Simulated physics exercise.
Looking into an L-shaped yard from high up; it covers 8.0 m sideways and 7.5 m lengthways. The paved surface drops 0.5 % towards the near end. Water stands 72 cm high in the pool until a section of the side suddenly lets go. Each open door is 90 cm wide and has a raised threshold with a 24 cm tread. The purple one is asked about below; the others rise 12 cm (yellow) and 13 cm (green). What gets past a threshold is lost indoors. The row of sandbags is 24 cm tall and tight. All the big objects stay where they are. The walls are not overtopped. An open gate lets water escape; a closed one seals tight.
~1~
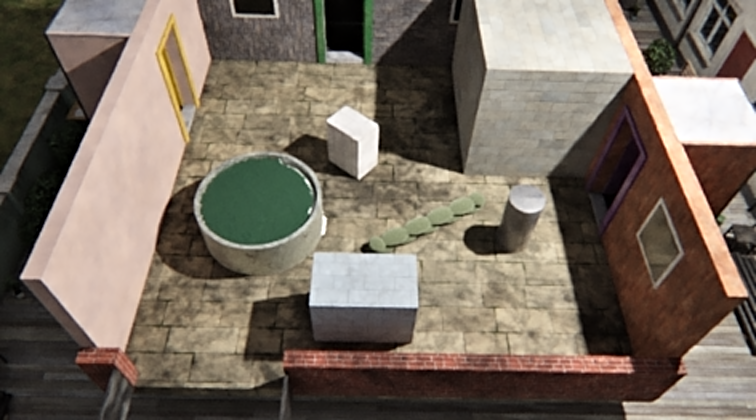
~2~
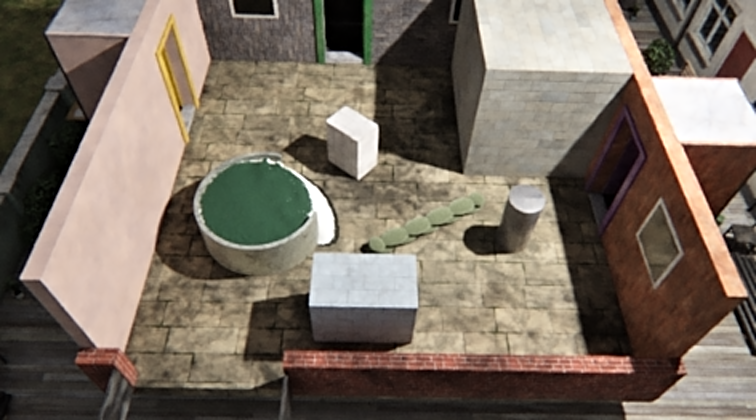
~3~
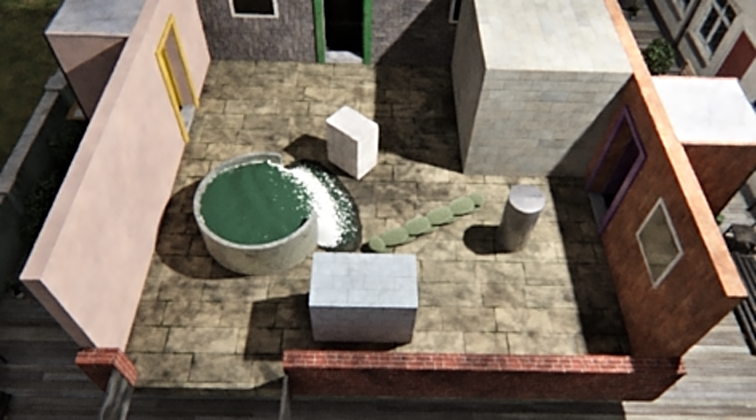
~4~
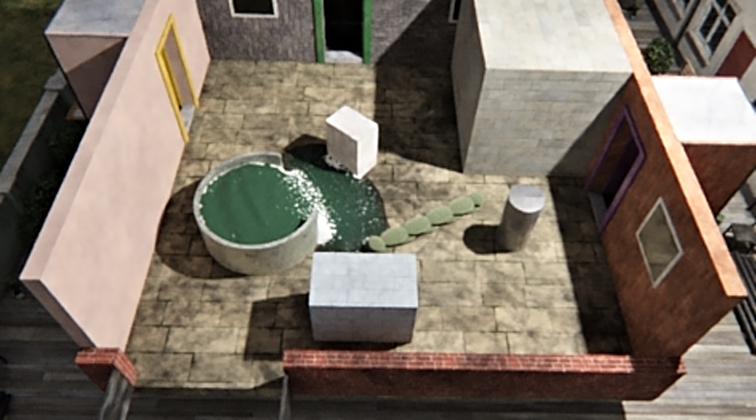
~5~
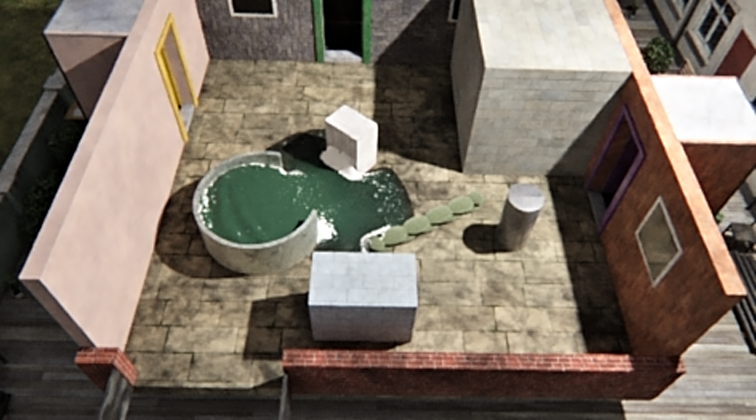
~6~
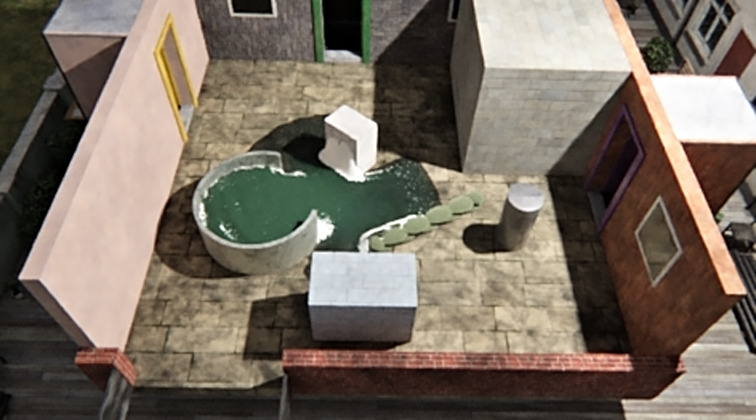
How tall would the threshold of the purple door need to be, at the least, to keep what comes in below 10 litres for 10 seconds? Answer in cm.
At least 22 cm or so.
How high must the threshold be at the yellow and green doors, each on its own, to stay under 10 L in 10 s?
Roughly 6.0 cm at yellow and 8.5 cm at green.
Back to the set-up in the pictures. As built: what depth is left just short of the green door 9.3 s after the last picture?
Some 3.5 cm.
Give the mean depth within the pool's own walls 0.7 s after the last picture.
Roughly 36 cm on average.
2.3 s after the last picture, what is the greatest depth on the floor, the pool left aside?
Up to some 28 cm.
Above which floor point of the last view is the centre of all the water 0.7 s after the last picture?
Near (318, 204).
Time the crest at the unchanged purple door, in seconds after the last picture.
Around 2.4 s.
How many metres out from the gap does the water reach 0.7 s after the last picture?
Roughly 4.4 m.
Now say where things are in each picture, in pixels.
The first picture shows still water, 72 cm deep, in the pool at (259, 200); the purple door at (612, 177) is dry.
In the second picture, water pours out at (313, 197) and has run 0.3 m, to (334, 236); about 8 cm deep outside, 72 cm at the back.
In the third picture, the front is at (357, 242), 0.7 m from the gap at (313, 198); 1.4 m2 of floor is wet, 72 cm left at the back.
In the fourth picture, the gap is at (313, 199), the front 1.2 m out at (384, 236); the back of the pool holds 71 cm.
In the fifth picture, the gap is at (313, 199), the front 1.7 m out at (409, 213); the back of the pool holds 64 cm.
In the sixth picture, the gap is at (312, 198), the front 2.2 m out at (437, 205); the back of the pool holds 59 cm; the purple door at (611, 175), 5.3 m from the gap, is still 2.9 m from the nearest water.
Then, 0.7 s after the last picture water covers 25 % of the floor, deepest (44 cm) near (343, 177); it has not reached the purple door.
Then, 2.3 s after the last picture water covers 50 % of the floor, deepest (28 cm) near (462, 173); 17 cm at the purple door, 76 litres in over its 6 cm threshold.
Then, 9.3 s after the last picture water covers 95 % of the floor, deepest (12 cm) near (119, 370); 3 cm at the purple door, 162 litres in over its 6 cm threshold.
At the purple door as built, the water peaked near 17 cm, 2.3 s after the last picture.
Run again over the same 10 s with other heights there, 21 litres in over 19 cm, 4 litres over 25.5 cm. The limit of 10 litres is kept from about 22 cm up.
